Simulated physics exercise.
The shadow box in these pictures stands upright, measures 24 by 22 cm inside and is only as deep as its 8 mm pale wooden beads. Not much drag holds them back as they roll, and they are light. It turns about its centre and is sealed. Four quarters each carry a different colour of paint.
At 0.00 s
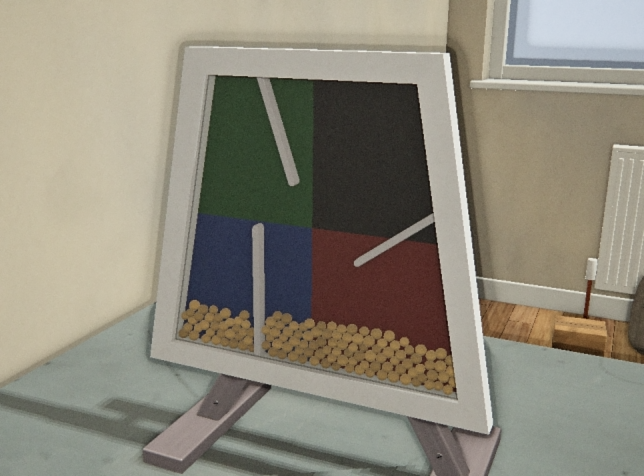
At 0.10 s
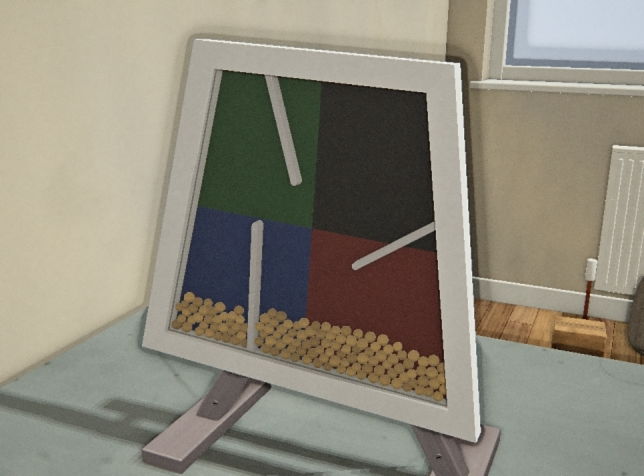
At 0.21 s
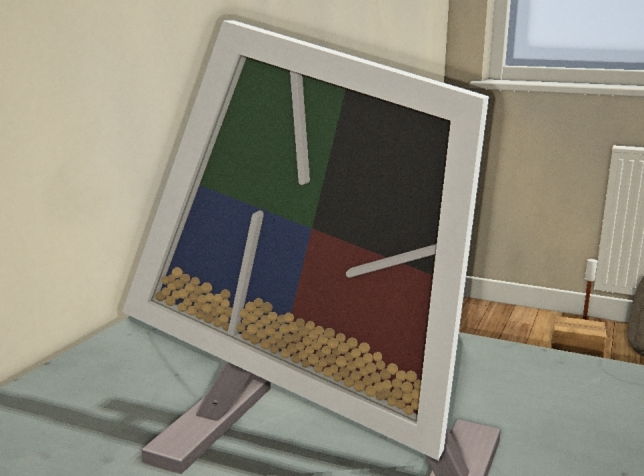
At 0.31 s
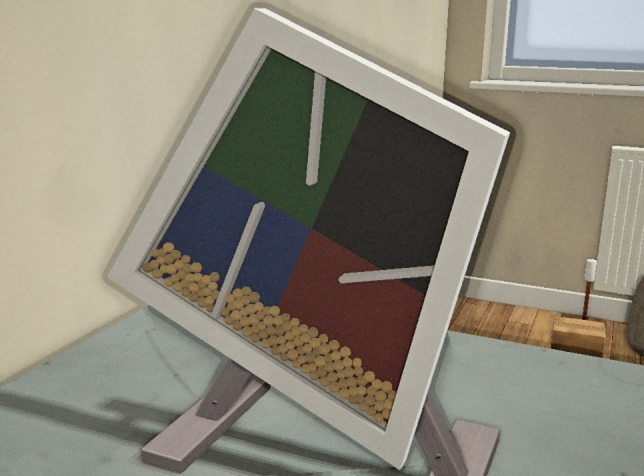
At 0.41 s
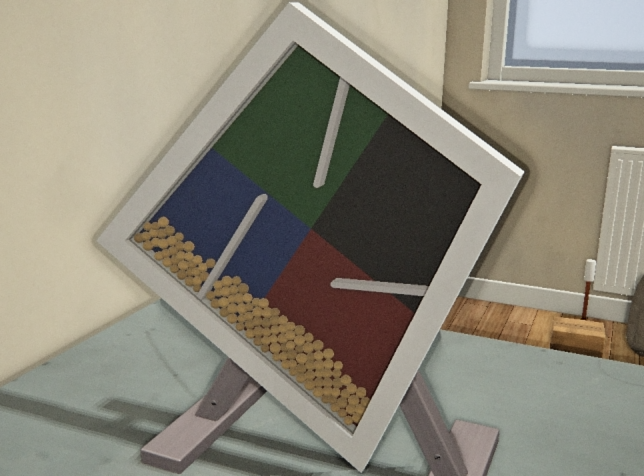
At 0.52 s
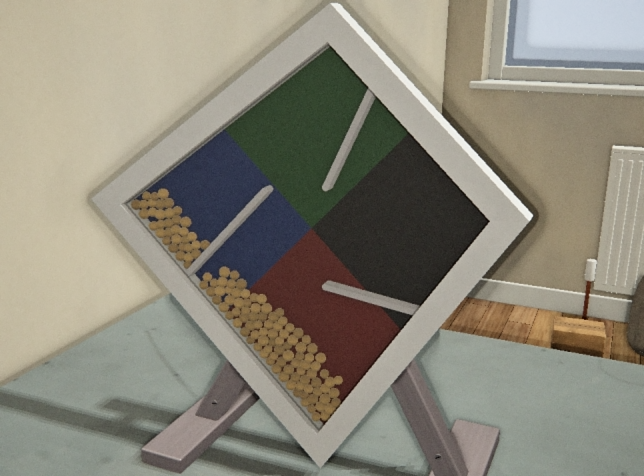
White-framed panel with four coloured quarters turning steadily clockwise on its stand, pale wooden beads inside shifting along with it.
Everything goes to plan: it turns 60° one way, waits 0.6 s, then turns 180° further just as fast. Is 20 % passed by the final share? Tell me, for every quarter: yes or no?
Red - No. Blue - No. Green - Yes. Black - No.
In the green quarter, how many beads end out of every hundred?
Share: Approx. 90 %.
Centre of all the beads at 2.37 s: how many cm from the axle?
Left: About 5 cm; below: About 1 cm.
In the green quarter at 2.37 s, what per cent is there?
About 25 % of the load.
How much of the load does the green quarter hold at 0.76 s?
0 percent.
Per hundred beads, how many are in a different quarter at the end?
About 95 in a hundred.
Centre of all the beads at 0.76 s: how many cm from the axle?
6 cm left, 6 cm below.
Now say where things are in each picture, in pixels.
The first frame shows level; about 130 beads; beads' middle (314, 344); highest (352, 329); red (380, 311), blue (248, 288), green (258, 153), black (372, 163).
The second frame shows turned 3° clockwise; beads' middle (308, 344); highest (189, 297).
The third frame shows turned 13° clockwise; beads' middle (289, 338); highest (177, 273); wall ends (351, 272), (258, 215), (304, 180).
The fourth frame shows turned 23° clockwise; beads' middle (272, 330); highest (168, 248).
The fifth frame shows turned 33° clockwise; beads' middle (257, 321); highest (163, 222).
The sixth frame shows turned 43° clockwise; beads' middle (247, 311); highest (163, 194); red (312, 327), blue (220, 220), green (316, 136), black (401, 230).
After 0.76 s, it stands 60° clockwise; the beads' middle is 6 cm left of and 6 cm below the centre; red 65 %, blue 35 %.
After 2.37 s, it stands 150° clockwise; the beads' middle is 5 cm left of and 1 cm below the centre; red 70 %, green 25 %, black 5 %.
After 3.38 s, it has come round 240° clockwise; the beads' middle is 2 cm left of and 5 cm below the centre; red 15 %, blue 10 %, green 75 %.
Settled by 4.6 s, it has come round 240° clockwise; red 0 %, blue 10 %, green 90 %, black 0 %.
